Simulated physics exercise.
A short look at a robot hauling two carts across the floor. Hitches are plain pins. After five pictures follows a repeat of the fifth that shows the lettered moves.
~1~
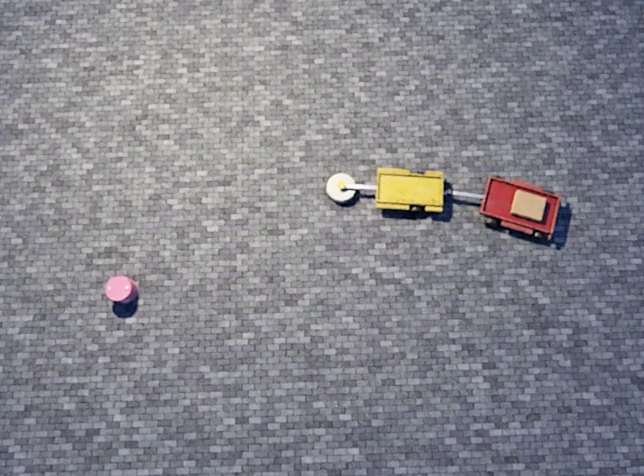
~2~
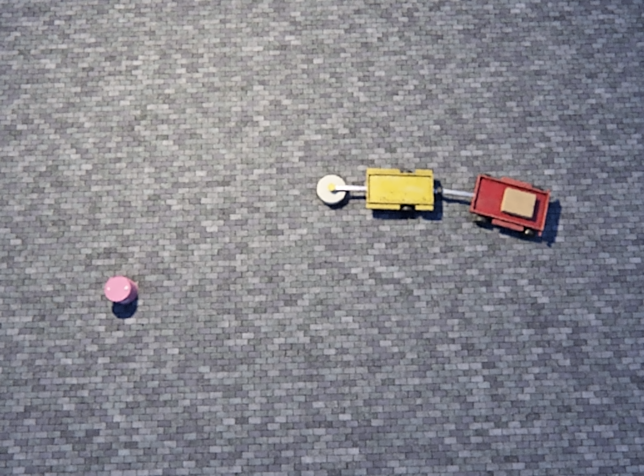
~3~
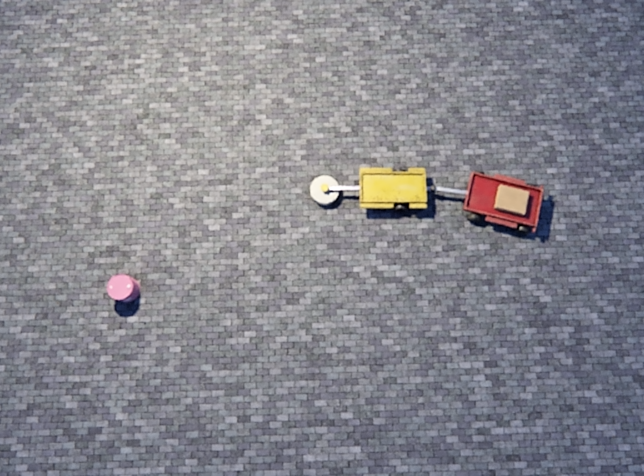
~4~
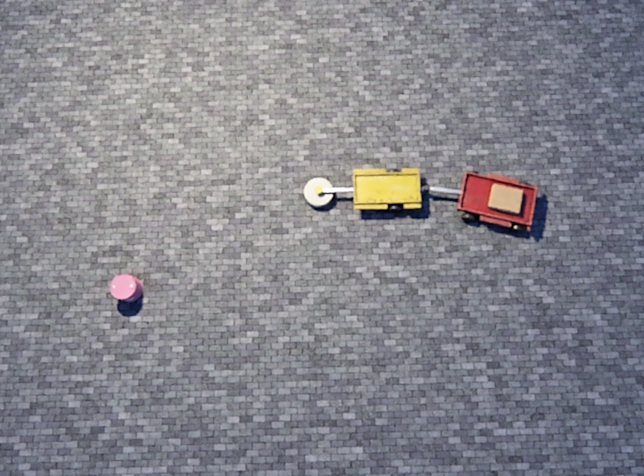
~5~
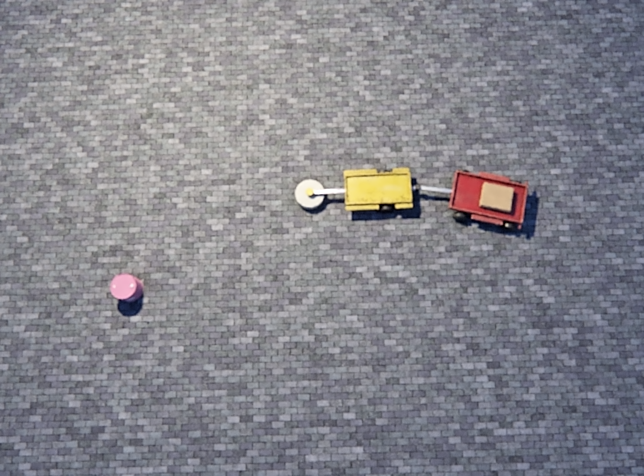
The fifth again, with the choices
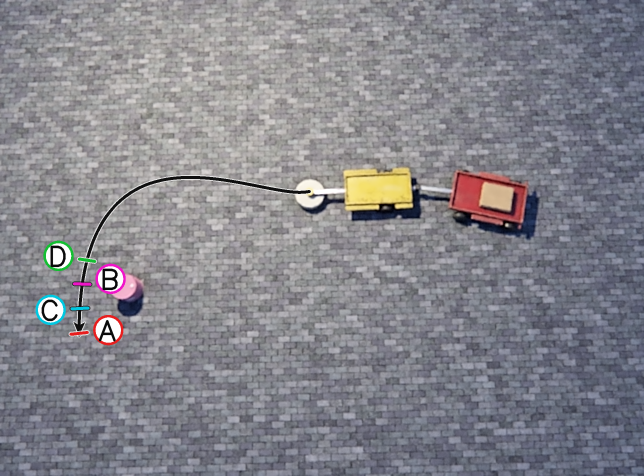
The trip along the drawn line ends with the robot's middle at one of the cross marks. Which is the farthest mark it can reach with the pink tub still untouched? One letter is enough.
Mark B.
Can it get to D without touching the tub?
For that mark, yes.
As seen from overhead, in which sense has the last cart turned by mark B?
Anticlockwise.
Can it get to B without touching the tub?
Yes.
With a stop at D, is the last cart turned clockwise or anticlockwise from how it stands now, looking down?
Anticlockwise.
On the copy, A at (79, 333); B at (82, 284); C at (80, 309); D at (87, 260); the route from (310, 191) via (145, 185) to (79, 335).
On B. First, robot (212, 181), last cart (387, 191).
Then, robot (120, 206), last cart (292, 184).
Finally, robot (86, 285), last cart (223, 185); nothing has been touched.
By contrast, A is too far, the tub has been hit; C is too far, the tub has been hit; D is safe but short.
